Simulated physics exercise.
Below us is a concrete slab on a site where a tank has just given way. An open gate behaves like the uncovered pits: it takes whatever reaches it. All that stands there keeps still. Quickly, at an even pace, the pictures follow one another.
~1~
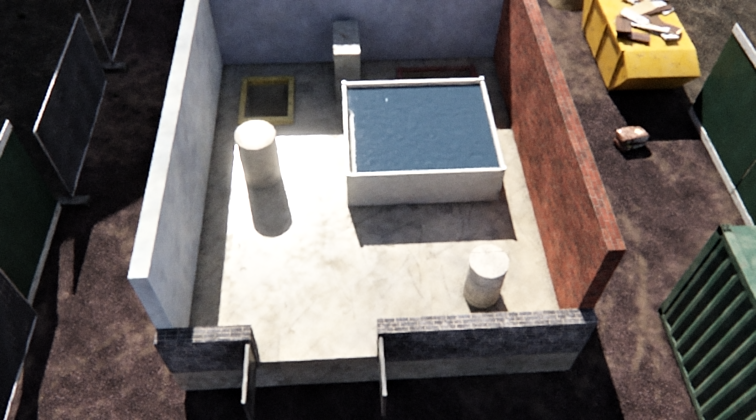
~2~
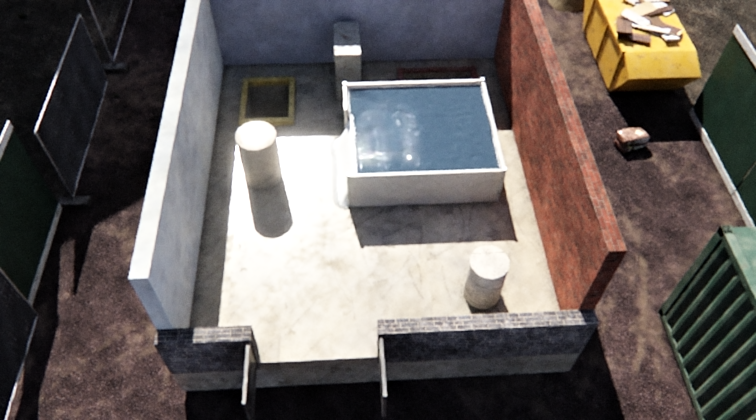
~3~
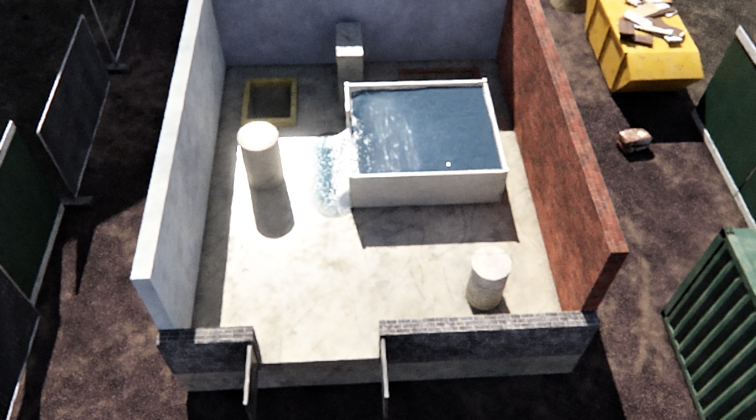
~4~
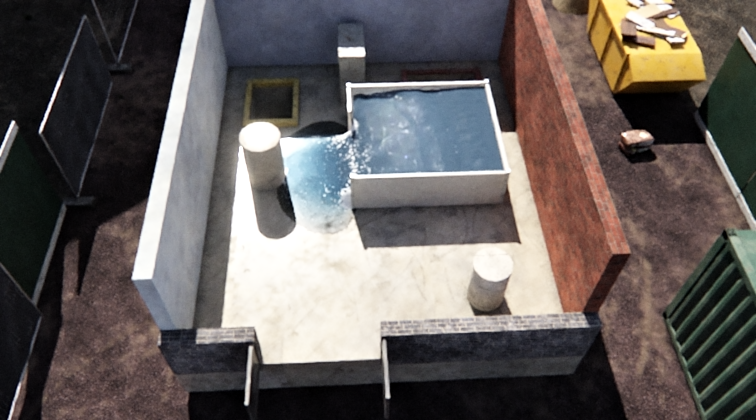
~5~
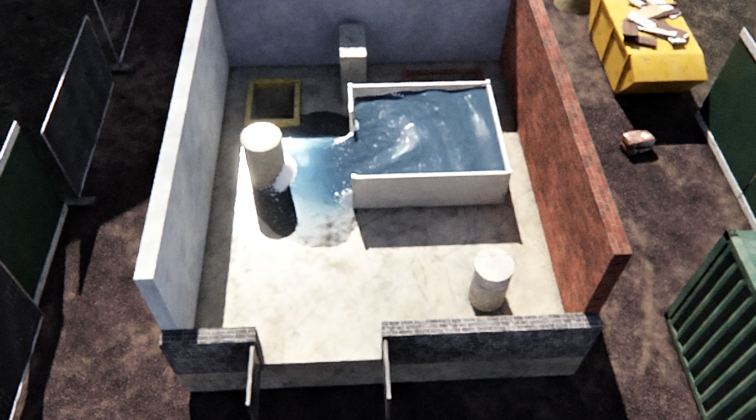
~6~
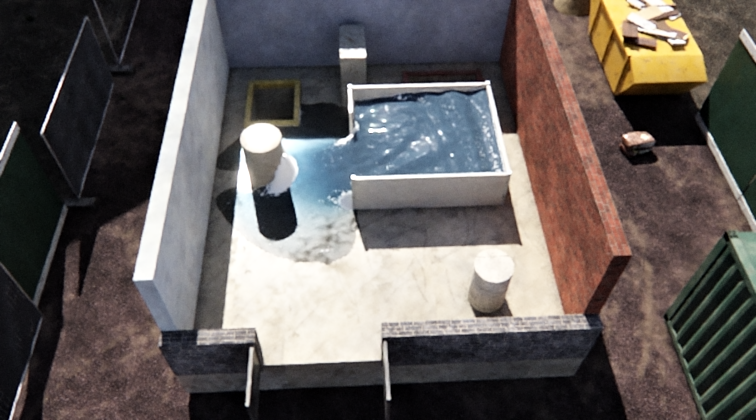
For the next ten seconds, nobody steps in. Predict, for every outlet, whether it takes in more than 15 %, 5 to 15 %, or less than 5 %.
My prediction: The gate gets a big share of it - past fifteen per cent. The red pit gets hardly any of it - below five per cent. The yellow pit gets a middling share of it - five to fifteen per cent.
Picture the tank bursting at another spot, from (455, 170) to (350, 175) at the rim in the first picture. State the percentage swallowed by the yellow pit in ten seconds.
That would be yellow at 0 percent.
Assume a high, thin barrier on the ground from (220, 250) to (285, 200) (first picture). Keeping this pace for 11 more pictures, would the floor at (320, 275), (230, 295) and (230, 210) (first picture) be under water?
The first location is soaked through, the second is soaked through, and the third is soaked through.
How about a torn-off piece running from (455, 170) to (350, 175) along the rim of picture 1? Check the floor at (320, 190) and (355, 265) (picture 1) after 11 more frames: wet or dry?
In order, I'd call them parched and drenched.
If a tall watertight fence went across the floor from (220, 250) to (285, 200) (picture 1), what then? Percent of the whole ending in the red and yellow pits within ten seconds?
Shares in percent - red: 0; yellow: 12.
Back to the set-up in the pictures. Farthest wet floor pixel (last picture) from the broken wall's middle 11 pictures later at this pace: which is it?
Somewhere near (191, 353).
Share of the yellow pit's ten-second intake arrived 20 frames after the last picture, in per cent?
Some 65 in a hundred.
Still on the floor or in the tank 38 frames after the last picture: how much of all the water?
Estimate: Near 82 %.
A moment on, water covers 30 % of the floor; the gate 0 %, the red pit 0 %, the yellow pit 0 %.
Next, water covers 40 % of the floor; the gate 0 %, the red pit 0 %, the yellow pit 2 %.
Then, water covers 60 % of the floor; the gate 2 %, the red pit 0 %, the yellow pit 6 %.
Later, water covers 85 % of the floor; the gate 10 %, the red pit 0 %, the yellow pit 8 %.
In the end, water covers 95 % of the floor; the gate 23 %, the red pit 1 %, the yellow pit 9 %.
